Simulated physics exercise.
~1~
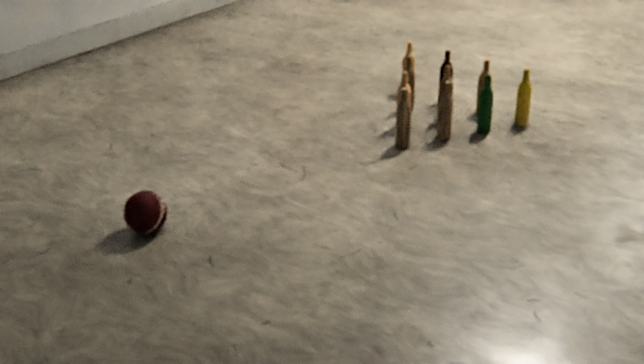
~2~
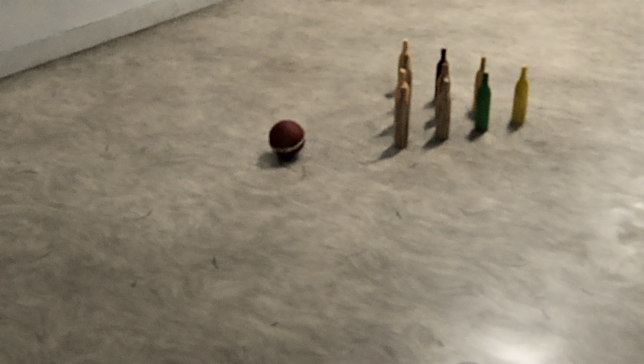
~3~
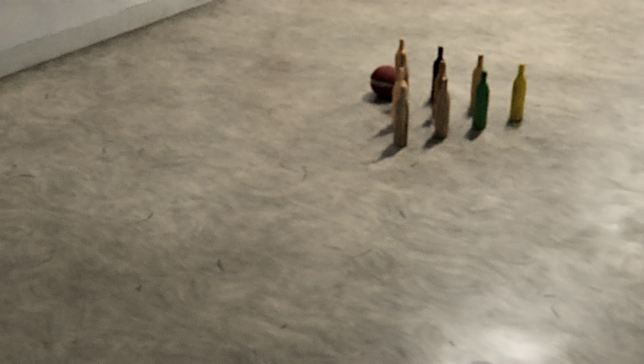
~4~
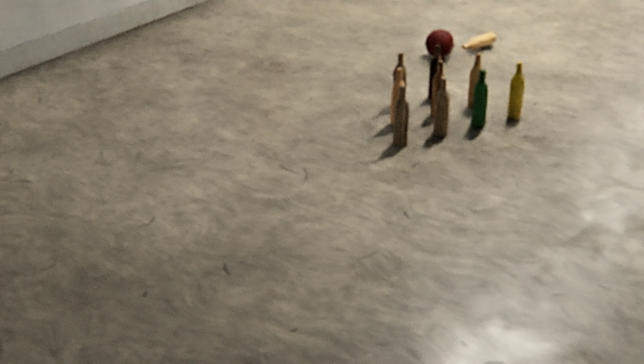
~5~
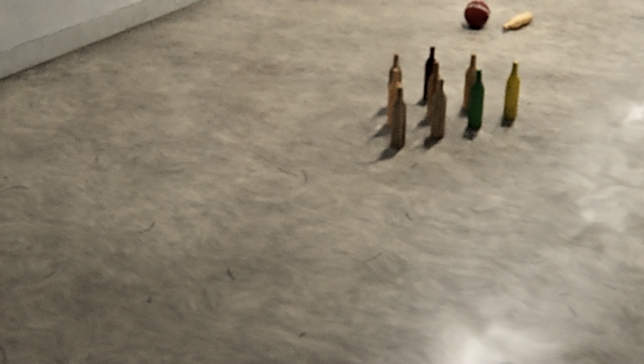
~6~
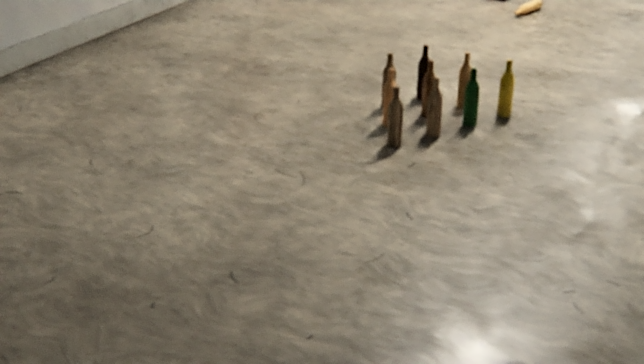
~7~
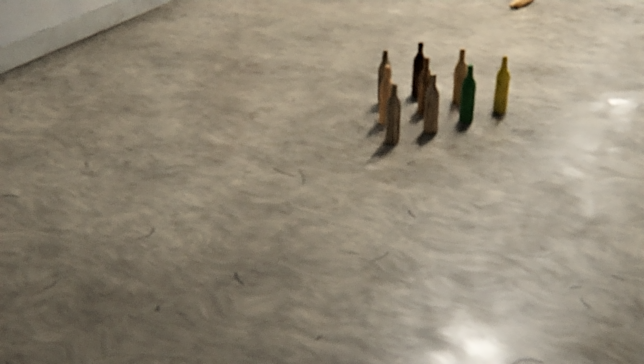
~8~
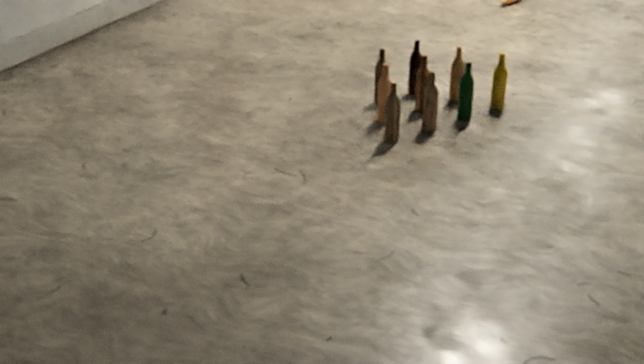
On a scuffed, pale grey floor beside a low white wall, a group of bottle-shaped wooden skittles stands upright, one green and one yellow among the plainer ones. A dark red ball with a light band rolls in from the left, heading right and away toward the back of the group. It passes behind the nearer skittles and knocks over one pale skittle at the rear. Ball and fallen skittle travel on toward the top right, where the ball leaves view. The toppled skittle ends barely visible at the top edge, while the others, including green and yellow, remain standing.
